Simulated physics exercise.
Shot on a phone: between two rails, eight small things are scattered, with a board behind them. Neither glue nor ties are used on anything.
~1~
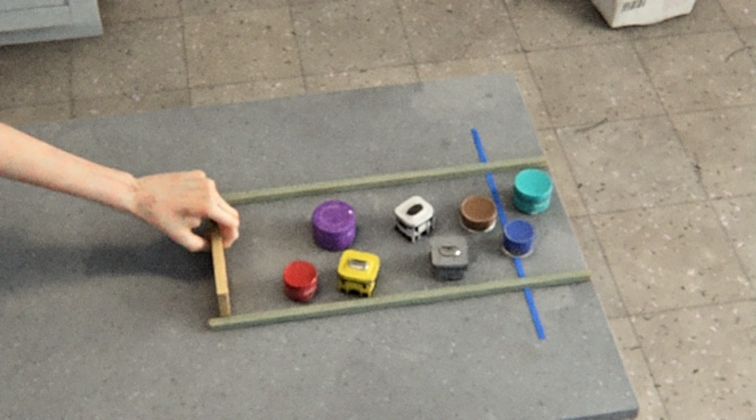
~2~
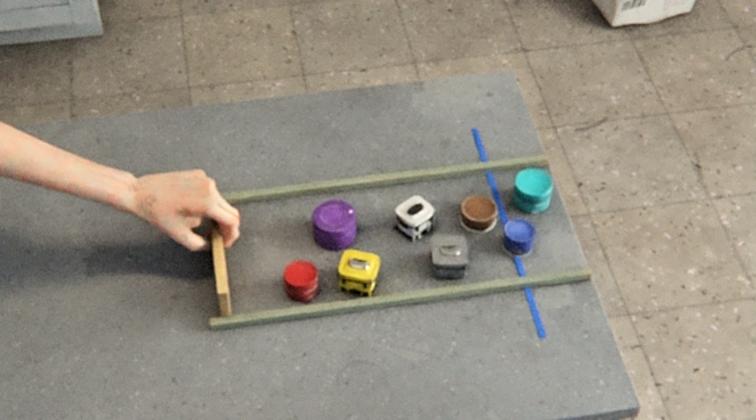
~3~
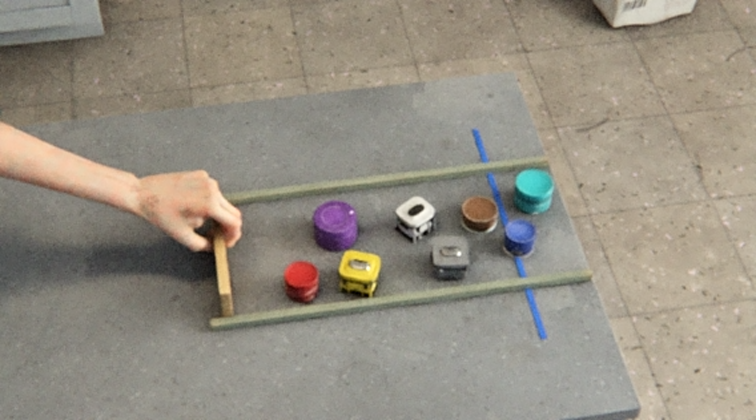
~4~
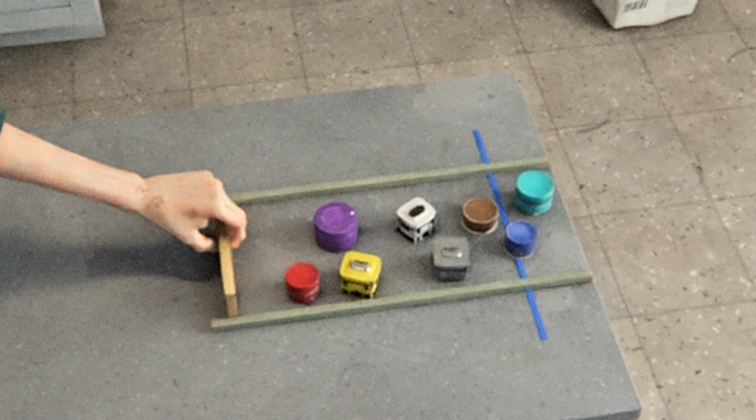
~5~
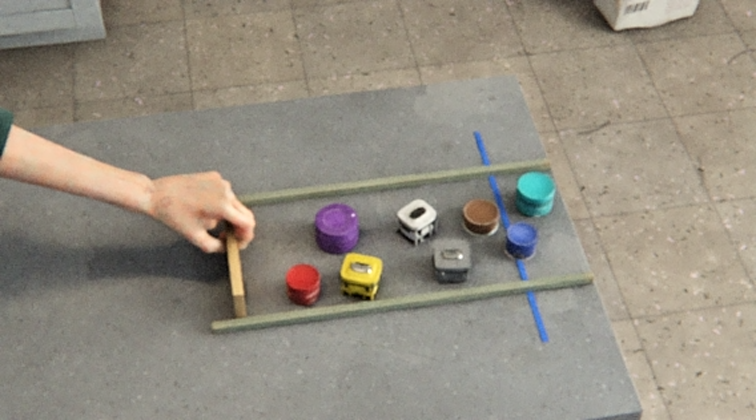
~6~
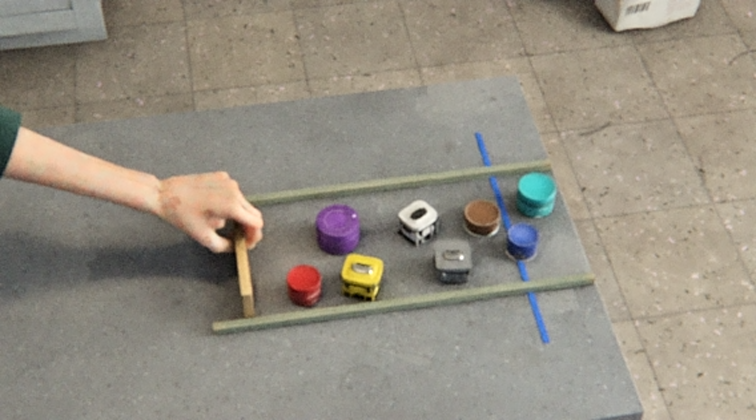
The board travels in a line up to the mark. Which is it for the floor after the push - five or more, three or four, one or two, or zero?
For the floor it is three or four.
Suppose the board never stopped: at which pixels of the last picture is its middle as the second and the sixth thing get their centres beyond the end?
First roughly (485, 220), later roughly (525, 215).
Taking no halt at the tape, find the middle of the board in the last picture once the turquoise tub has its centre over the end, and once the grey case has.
The middle is at (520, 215) when it's the turquoise tub, and at (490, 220) when it's the grey case.
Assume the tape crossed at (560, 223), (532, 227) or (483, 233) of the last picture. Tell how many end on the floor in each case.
Counts per try: 8; 6; 1.
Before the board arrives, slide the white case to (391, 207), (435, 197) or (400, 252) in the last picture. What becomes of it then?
Going place by place, the white case sits tight; sits tight; sits tight.
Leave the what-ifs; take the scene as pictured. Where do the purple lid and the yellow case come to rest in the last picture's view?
The purple lid stops around (526, 205); the yellow case around (574, 256).
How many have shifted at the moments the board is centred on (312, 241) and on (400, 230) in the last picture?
At the first spot 2, then 6.
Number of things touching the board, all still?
Looks like 2 of them, all told.
Early on, none off yet; turquoise tub at rest near (536, 196); blue pot at rest near (522, 242); brown tin at rest near (482, 218).
A while later, none off yet; turquoise tub at rest near (536, 196); blue pot at rest near (522, 242); brown tin moving near (490, 219).
Further along, none off yet; turquoise tub travelled a little near (549, 188); blue pot travelled well along near (588, 234); brown tin travelled well along near (559, 219).
Finally, the number that fall off is three or four; lost, grey case, brown tin and blue pot.
